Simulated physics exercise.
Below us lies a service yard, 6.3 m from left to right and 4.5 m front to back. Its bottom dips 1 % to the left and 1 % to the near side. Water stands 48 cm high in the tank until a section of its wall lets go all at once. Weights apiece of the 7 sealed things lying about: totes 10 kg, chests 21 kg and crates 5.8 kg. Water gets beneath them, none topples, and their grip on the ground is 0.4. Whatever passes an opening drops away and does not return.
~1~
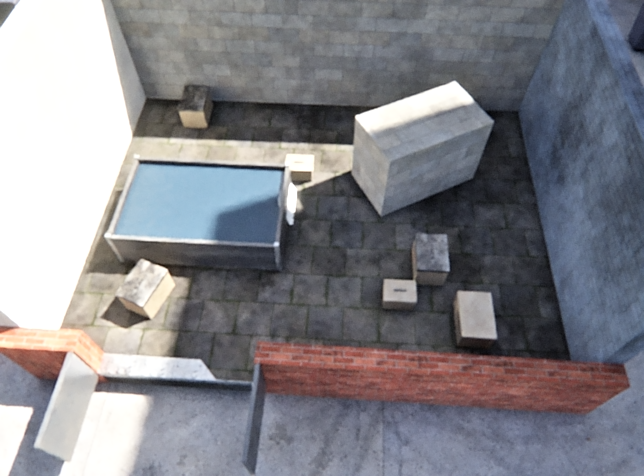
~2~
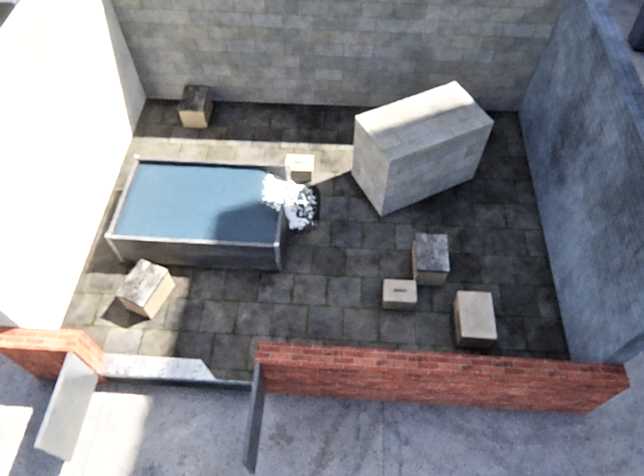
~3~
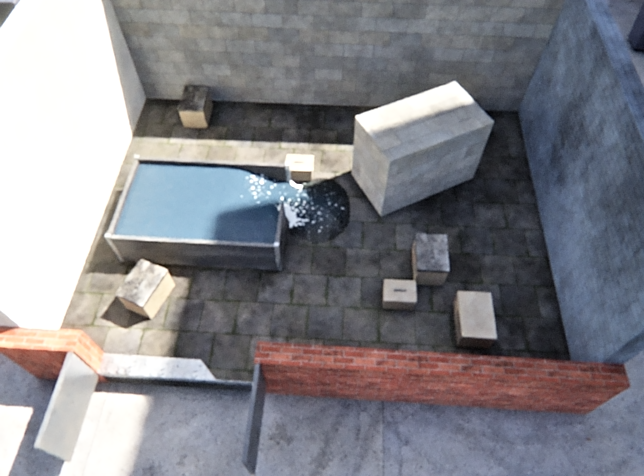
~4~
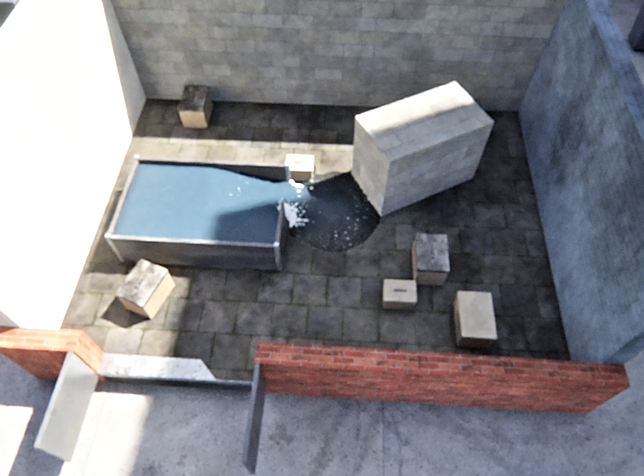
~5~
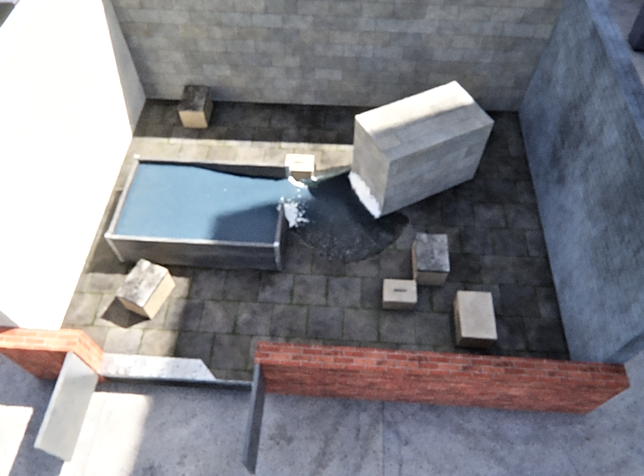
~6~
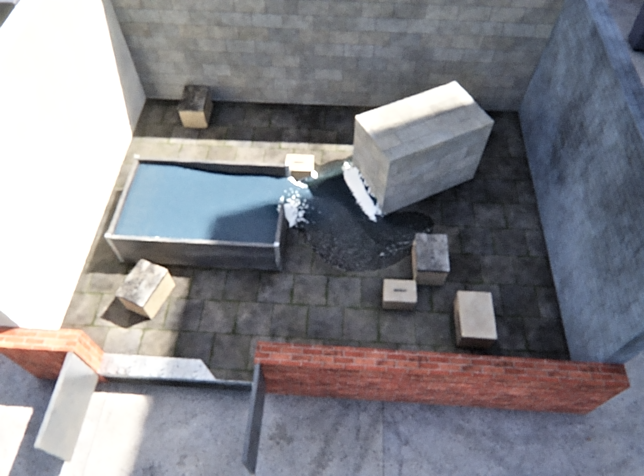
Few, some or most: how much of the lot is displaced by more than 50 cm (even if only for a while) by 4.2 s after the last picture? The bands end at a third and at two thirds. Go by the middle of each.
Share: Between one and two thirds.
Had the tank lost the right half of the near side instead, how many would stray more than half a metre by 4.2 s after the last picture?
Then 1.
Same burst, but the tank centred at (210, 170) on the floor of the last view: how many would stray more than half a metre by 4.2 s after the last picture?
Then 1.
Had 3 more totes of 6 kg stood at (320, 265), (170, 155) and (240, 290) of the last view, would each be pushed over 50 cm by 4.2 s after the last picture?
In that order: Under, short of it, short of it.
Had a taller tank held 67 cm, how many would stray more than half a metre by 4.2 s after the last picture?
In that case 3 of them.
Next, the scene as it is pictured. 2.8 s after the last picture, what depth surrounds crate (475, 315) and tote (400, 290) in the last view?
Roughly 12 and 6 cm.
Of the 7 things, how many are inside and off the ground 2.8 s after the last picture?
At that moment 1.
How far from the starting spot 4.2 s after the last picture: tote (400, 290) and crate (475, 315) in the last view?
In turn: 140 cm, 80 cm.
Then, 0.4 s after the last picture 0 of 7 are over 50 cm from their spots; 0 afloat.
Then, 1.5 s after the last picture 2 of 7 are over 50 cm from their spots; 0 afloat.
Then, 2.8 s after the last picture 3 of 7 are over 50 cm from their spots; 1 afloat.
Then, 4.2 s after the last picture 3 of 7 are over 50 cm from their spots, and 3 have been at some point; 1 afloat.
